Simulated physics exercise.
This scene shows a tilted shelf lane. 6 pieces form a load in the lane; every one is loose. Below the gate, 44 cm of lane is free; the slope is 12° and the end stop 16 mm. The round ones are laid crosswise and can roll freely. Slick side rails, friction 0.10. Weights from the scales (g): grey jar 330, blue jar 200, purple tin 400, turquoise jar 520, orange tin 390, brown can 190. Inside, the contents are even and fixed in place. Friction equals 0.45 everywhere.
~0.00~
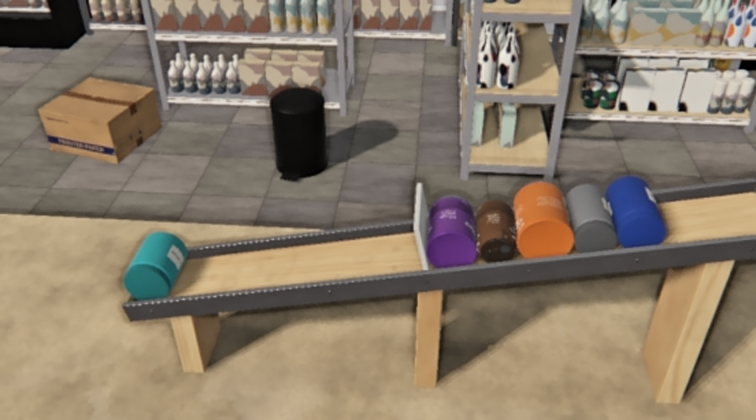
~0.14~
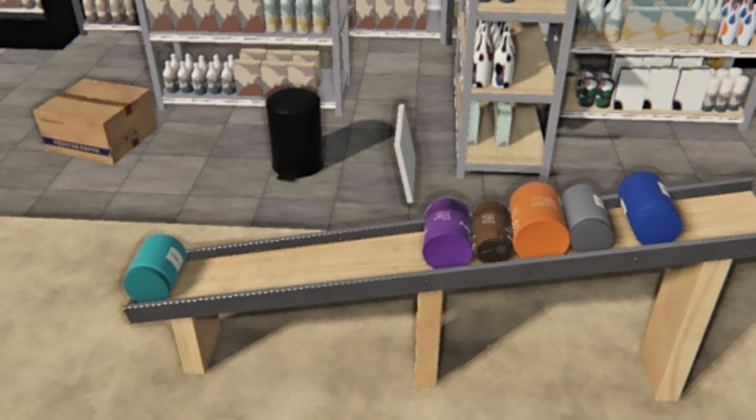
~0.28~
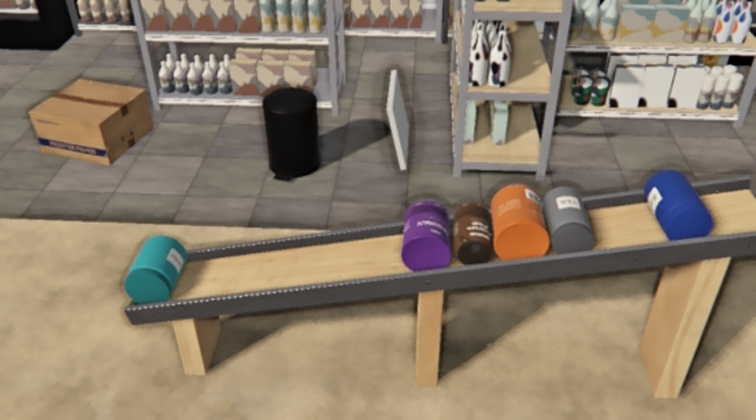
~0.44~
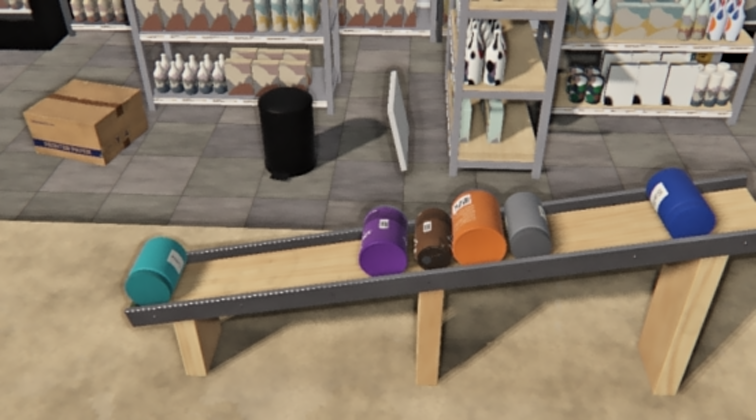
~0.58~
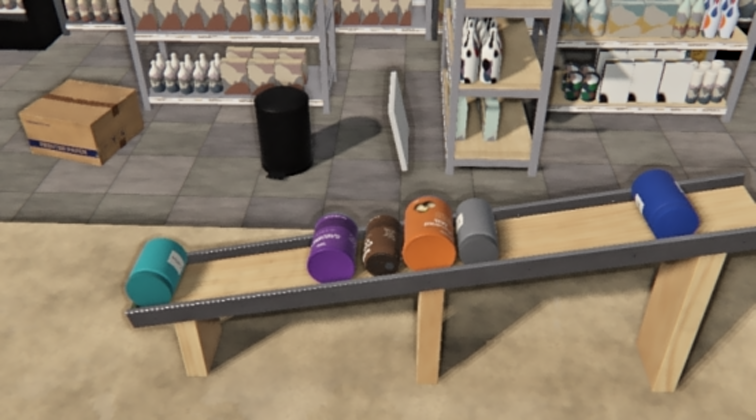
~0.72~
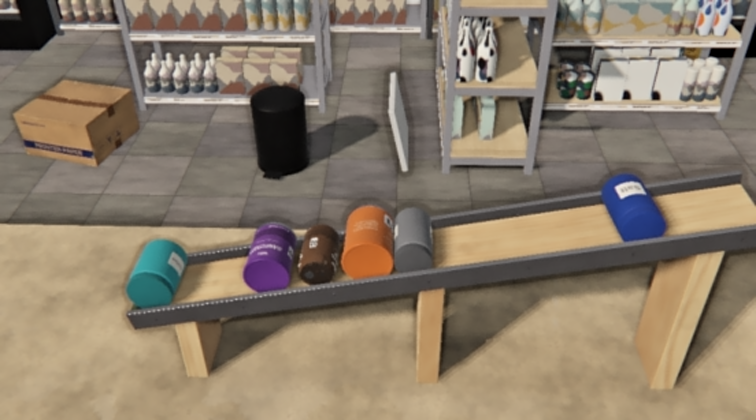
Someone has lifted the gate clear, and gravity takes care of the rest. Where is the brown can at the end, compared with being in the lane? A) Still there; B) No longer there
Still there (A).
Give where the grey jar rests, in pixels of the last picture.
(234, 268), roughly.
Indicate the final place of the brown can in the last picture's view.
End position: Roughly (156, 277).
Around 1.02 s, leader 5 cm from the stop; brown can near (226, 268).
Around 1.42 s, turquoise jar now over the stop; brown can near (184, 274).
Finally (2.2 s), over the stop, purple tin and turquoise jar; the other 4 in the lane. In the last view, brown can near (156, 277).
